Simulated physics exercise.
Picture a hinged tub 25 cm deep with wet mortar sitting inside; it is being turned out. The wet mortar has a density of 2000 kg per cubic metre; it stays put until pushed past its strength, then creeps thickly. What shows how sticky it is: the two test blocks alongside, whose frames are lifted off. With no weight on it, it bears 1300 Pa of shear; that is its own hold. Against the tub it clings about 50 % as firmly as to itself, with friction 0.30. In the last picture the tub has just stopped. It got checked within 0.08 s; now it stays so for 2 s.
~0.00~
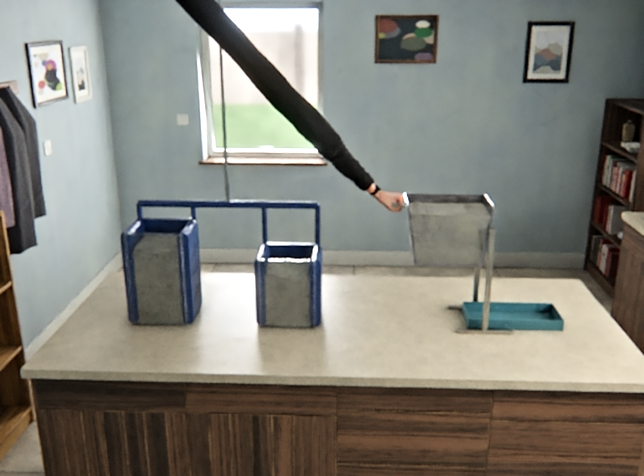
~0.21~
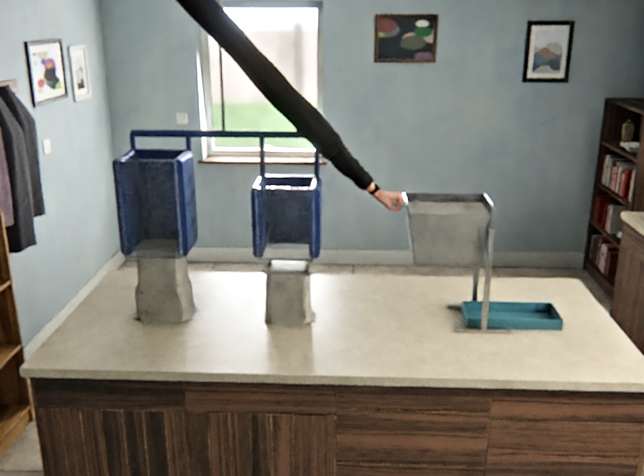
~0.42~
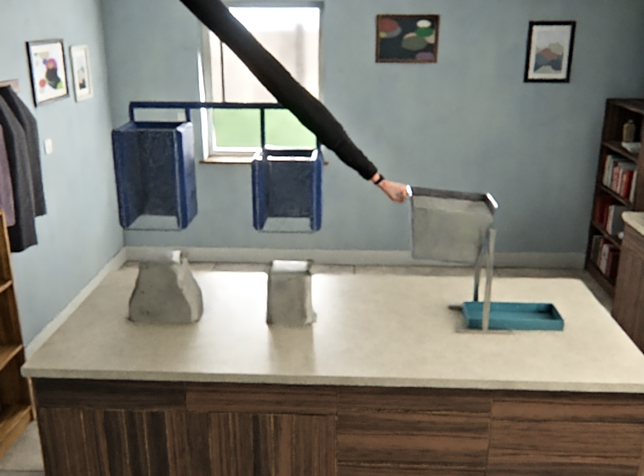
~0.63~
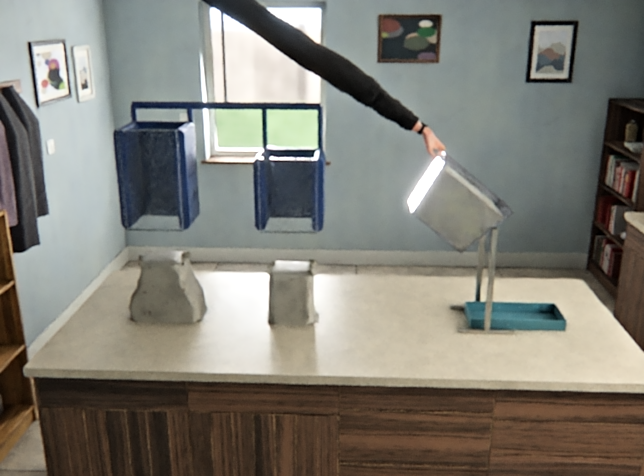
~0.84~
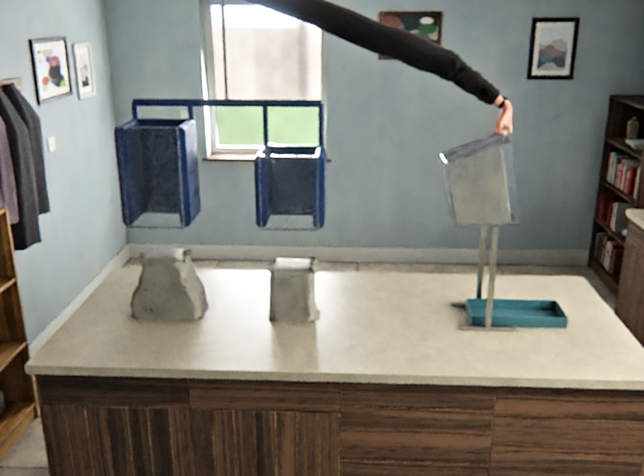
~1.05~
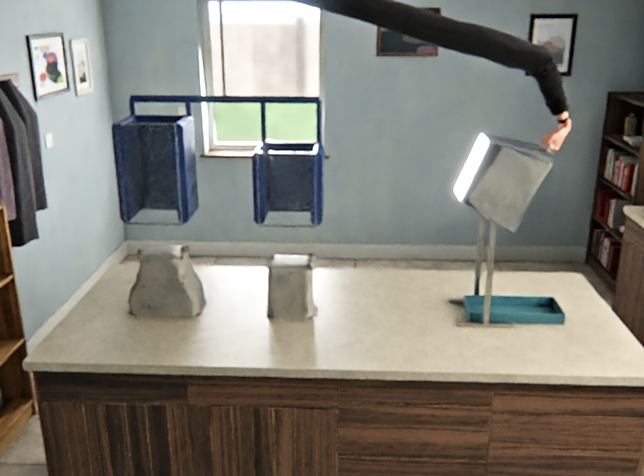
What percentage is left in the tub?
About 0 %.
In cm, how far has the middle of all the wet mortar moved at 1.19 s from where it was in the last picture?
The shift is near 13 cm.
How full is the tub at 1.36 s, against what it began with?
Some 0 per cent.
By 1.19 s, the tub is at 111 degrees and holds 51 %.
By 1.36 s, the tub is at 111 degrees and holds 0 %.
By 1.53 s, the tub is at 111 degrees and holds 0 %.
By 1.70 s, the tub is at 111 degrees and holds 0 %.
By 3.05 s, at the end, the tub is at 111 degrees and holds 0 %.
